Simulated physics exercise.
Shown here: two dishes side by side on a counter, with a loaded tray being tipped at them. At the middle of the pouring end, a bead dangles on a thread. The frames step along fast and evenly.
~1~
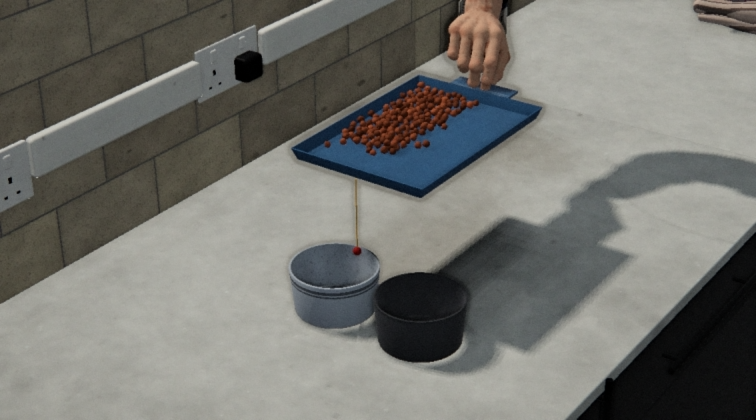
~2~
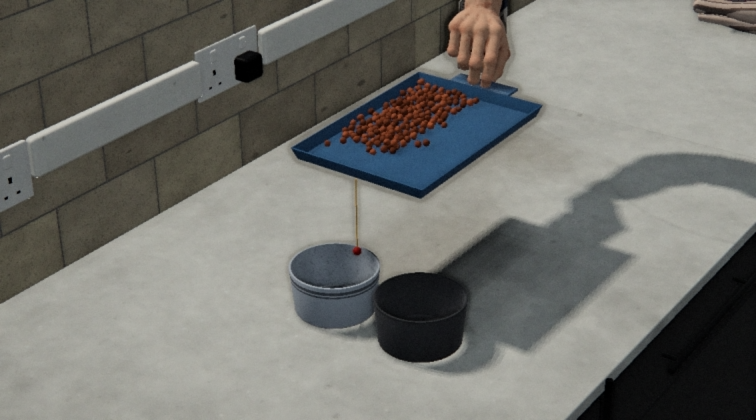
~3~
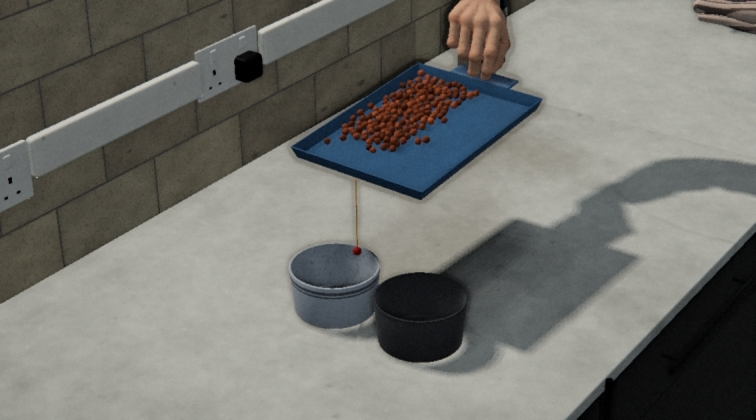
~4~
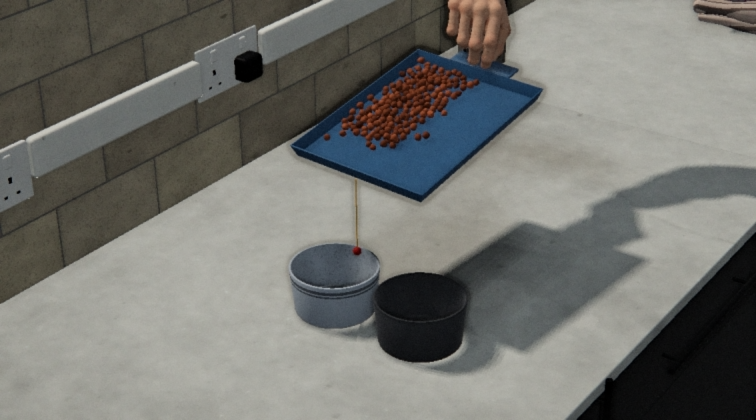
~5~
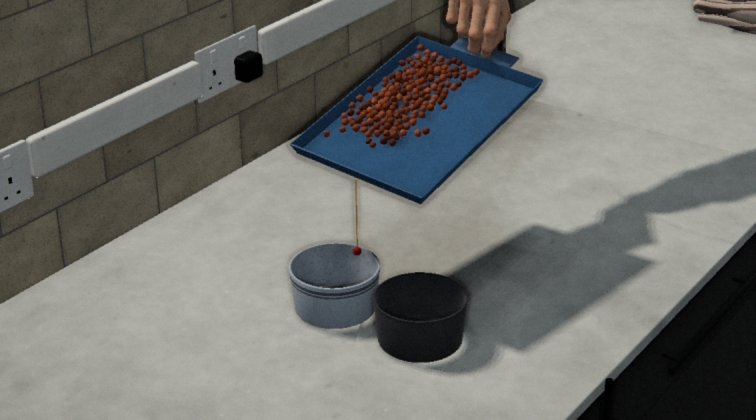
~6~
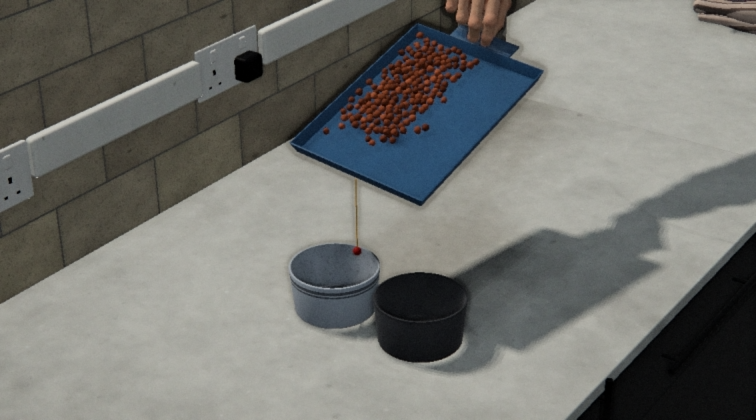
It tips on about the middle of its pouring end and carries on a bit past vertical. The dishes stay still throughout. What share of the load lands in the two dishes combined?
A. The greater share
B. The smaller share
A.
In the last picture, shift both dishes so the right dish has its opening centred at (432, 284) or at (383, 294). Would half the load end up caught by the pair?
At the first place above a half, at the second over half.
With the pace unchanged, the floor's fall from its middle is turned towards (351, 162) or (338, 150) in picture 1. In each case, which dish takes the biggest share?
Going by the two slopes in order, it's the left-side one and then the left-side one.
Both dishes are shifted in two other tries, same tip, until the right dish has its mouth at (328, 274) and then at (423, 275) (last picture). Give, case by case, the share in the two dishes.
Close to 10 in a hundred, then close to 60 in a hundred.
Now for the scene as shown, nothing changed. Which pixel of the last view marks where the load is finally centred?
Resting centre, last picture - approx. (414, 333).
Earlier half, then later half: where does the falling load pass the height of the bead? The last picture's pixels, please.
First around (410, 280), afterwards around (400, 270).
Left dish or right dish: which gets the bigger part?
The fuller one is the right side.
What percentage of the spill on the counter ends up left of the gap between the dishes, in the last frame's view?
It works out to some 60 per cent.
Shortly afterwards, tray tipped steeply; the bulk on the tray; a little in the right dish; only a few in the left dish; a little in the air.
Next, tray tipped right over; near a quarter on the tray; near half in the right dish; a little in the left dish; a little outside both; a little in the air.
Some moments later, tray tipped past a quarter turn; the bulk in the right dish; a little in the left dish; a little outside both.
In the end, tray tipped past a quarter turn; the bulk in the right dish; a little in the left dish; a little outside both.
